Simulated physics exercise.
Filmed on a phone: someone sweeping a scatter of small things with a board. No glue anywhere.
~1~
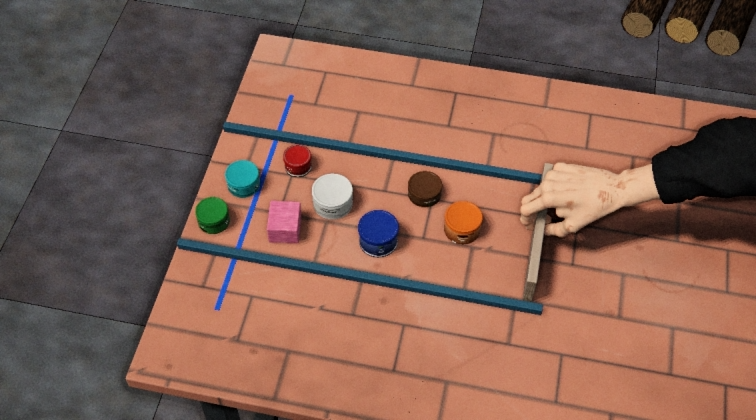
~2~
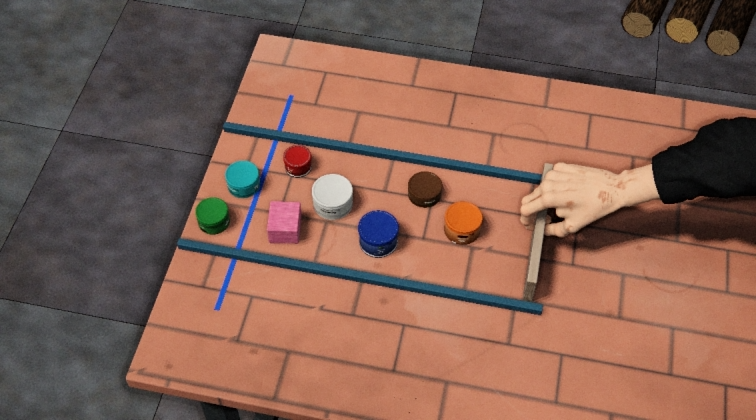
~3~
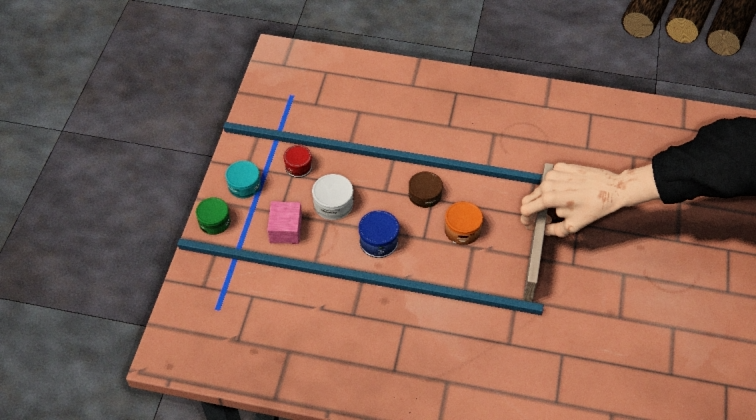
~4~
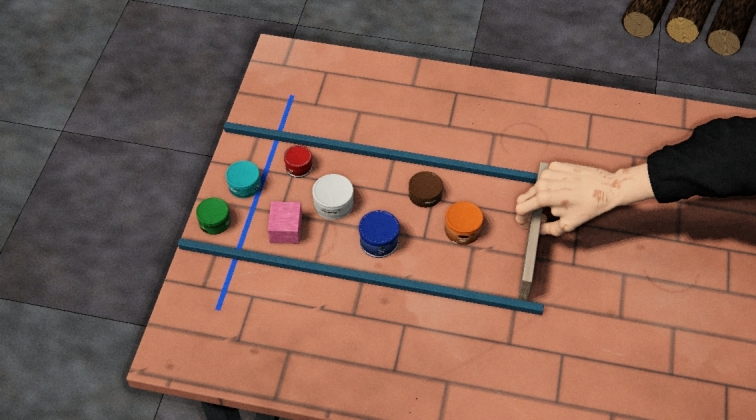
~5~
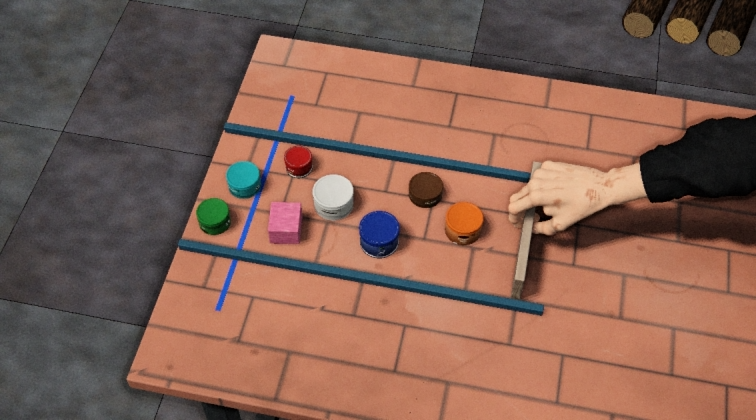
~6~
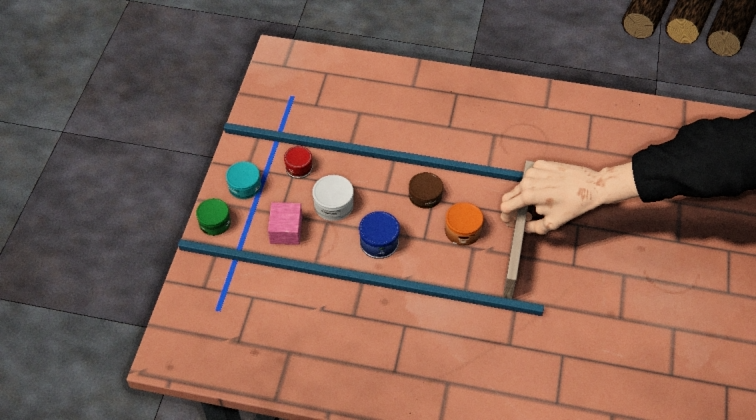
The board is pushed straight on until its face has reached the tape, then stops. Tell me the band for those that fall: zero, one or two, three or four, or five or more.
The number that fall off is one or two.
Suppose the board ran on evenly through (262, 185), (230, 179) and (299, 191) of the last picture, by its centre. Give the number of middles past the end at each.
In that order 2, 5 and 0.
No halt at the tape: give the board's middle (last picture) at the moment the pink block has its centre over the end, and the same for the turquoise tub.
About (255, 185), and (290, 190) for the other.
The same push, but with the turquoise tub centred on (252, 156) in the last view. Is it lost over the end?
Then it goes over.
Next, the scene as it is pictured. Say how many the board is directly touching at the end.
That makes 3.
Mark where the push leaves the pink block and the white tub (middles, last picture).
Near (195, 207) and (207, 172).
Soon after, none off yet; green tub at rest near (214, 217); turquoise tub at rest near (244, 180); red pot at rest near (299, 162).
In the end, the number that fall off is one or two; gone, turquoise tub and green tub.
